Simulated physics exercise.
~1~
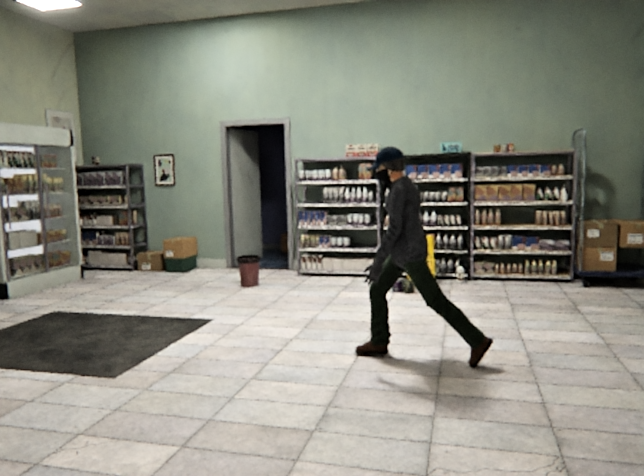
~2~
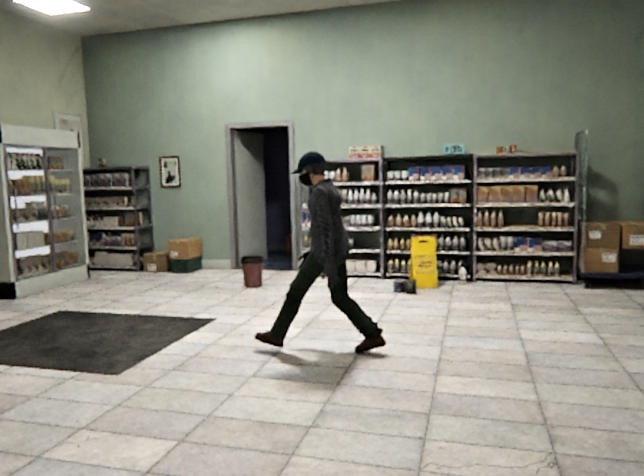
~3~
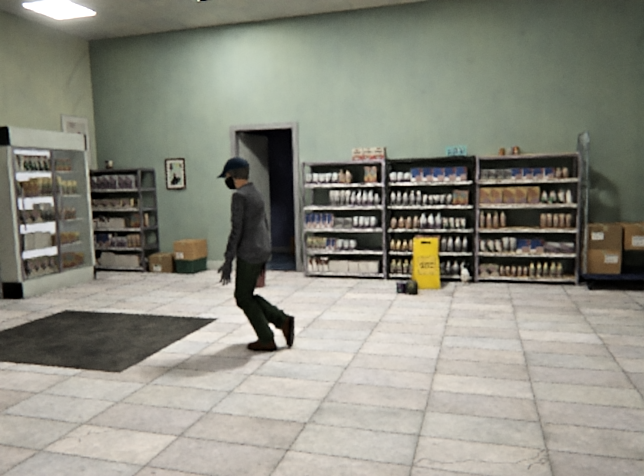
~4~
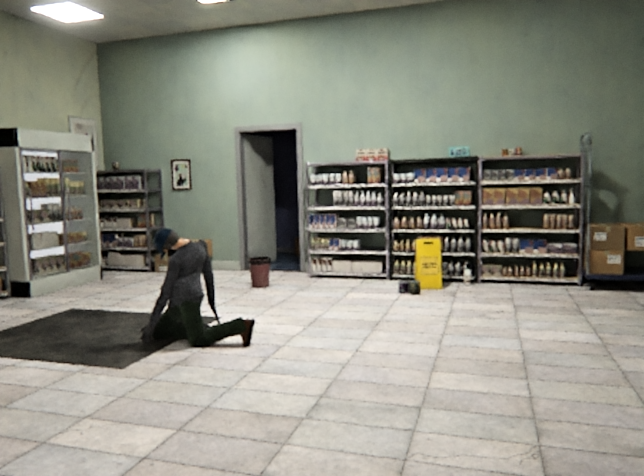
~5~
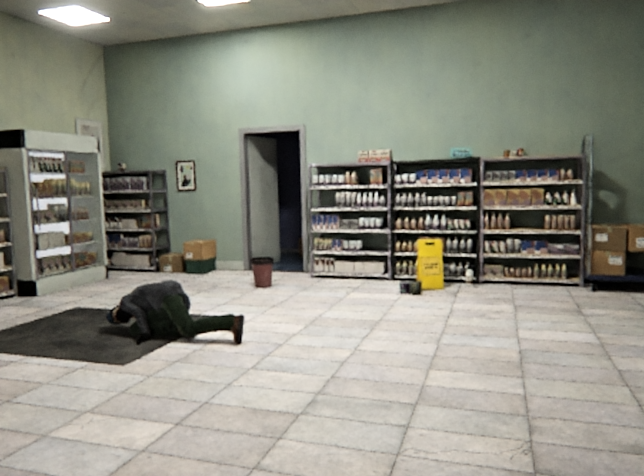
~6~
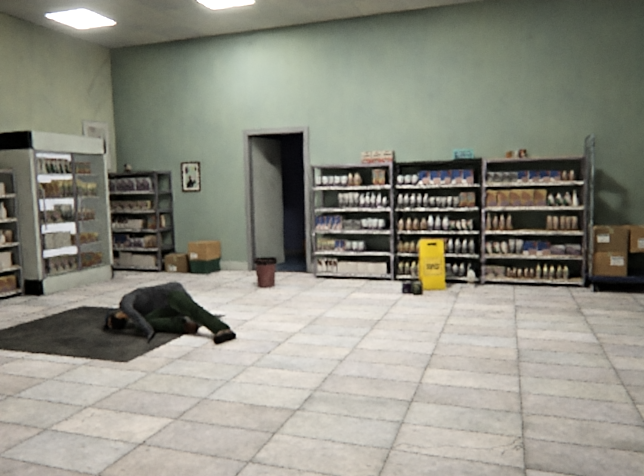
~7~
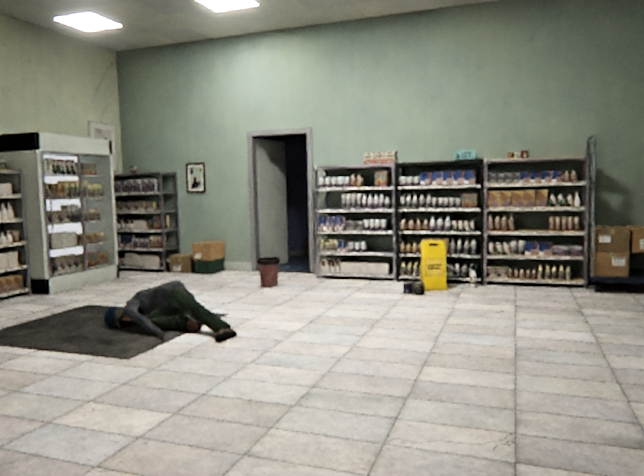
In a shop, a shopper in a dark cap walks left, drops to the knees, then slumps forward across a black mat.
